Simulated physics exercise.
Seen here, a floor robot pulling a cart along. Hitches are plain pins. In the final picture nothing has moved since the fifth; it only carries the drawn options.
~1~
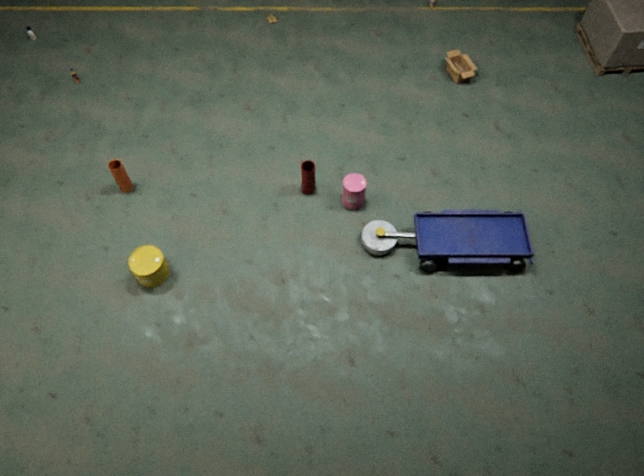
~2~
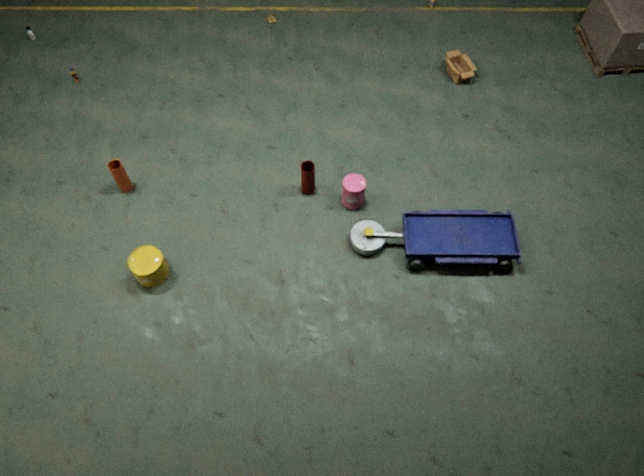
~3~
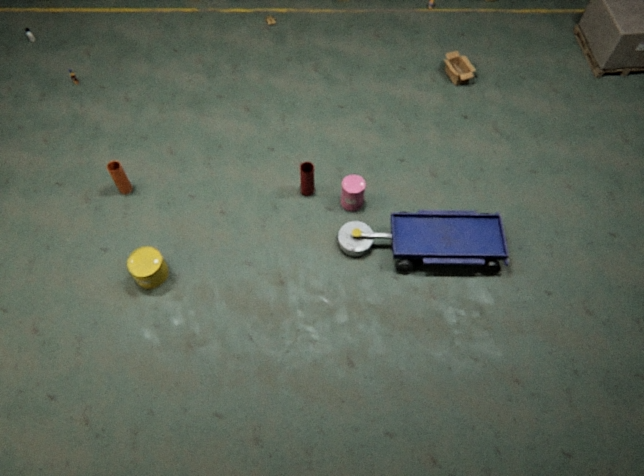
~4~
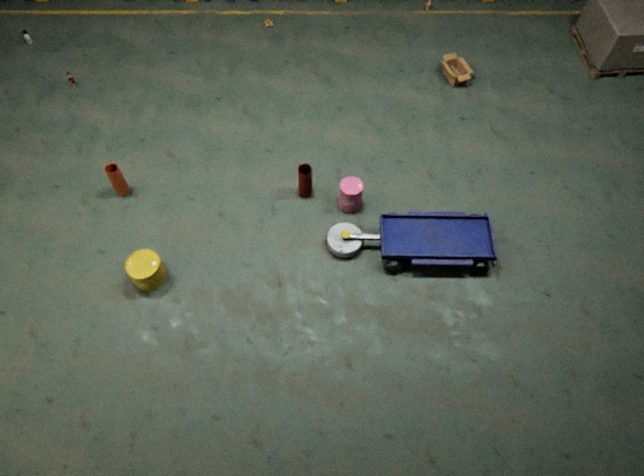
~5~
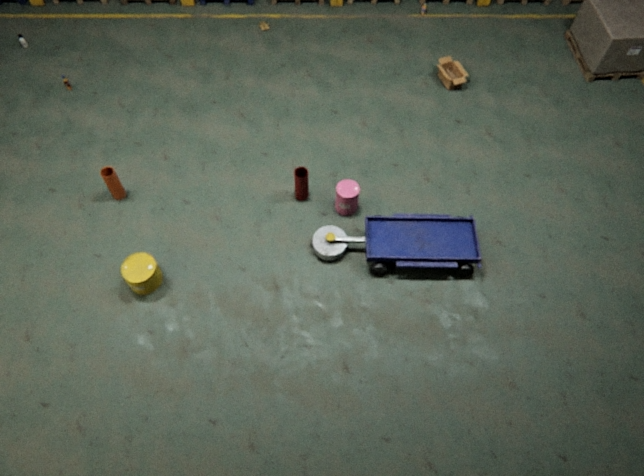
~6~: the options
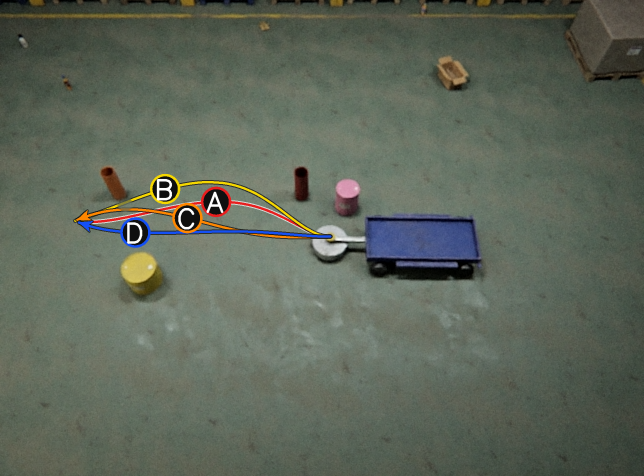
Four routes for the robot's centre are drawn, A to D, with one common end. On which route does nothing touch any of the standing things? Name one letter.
Everything gets past on C.
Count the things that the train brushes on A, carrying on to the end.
In all, one.
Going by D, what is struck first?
The yellow tub.
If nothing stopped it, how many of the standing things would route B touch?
Three.
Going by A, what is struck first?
It meets the pink keg.
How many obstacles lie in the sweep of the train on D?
In all, one.
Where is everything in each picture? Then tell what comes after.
The first frame shows orange post (127, 188); yellow tub (153, 272); pink keg (353, 201).
The second frame shows robot (368, 236); blue cart (460, 235); orange post (127, 188).
The third frame shows robot (356, 237); blue cart (448, 236); pink keg (352, 202).
The fourth frame shows robot (345, 239); blue cart (437, 237); orange post (124, 191).
The fifth frame shows robot (330, 242); blue cart (421, 239); pink keg (346, 207); red post (302, 195); orange post (120, 195).
On the copy, A from (330, 237) via (210, 202) to (77, 221); B from (330, 237) via (210, 182) to (75, 221); C from (330, 237) via (200, 221) to (77, 220); D from (330, 237) via (203, 232) to (79, 222).
On C. First, robot (241, 236), cart (330, 237).
Then, robot (155, 216), cart (239, 226).
Finally, robot (79, 226), cart (166, 218); nothing has been touched.
By contrast, A meets the pink keg; B meets the orange post, pink keg and red post; D meets the yellow tub.
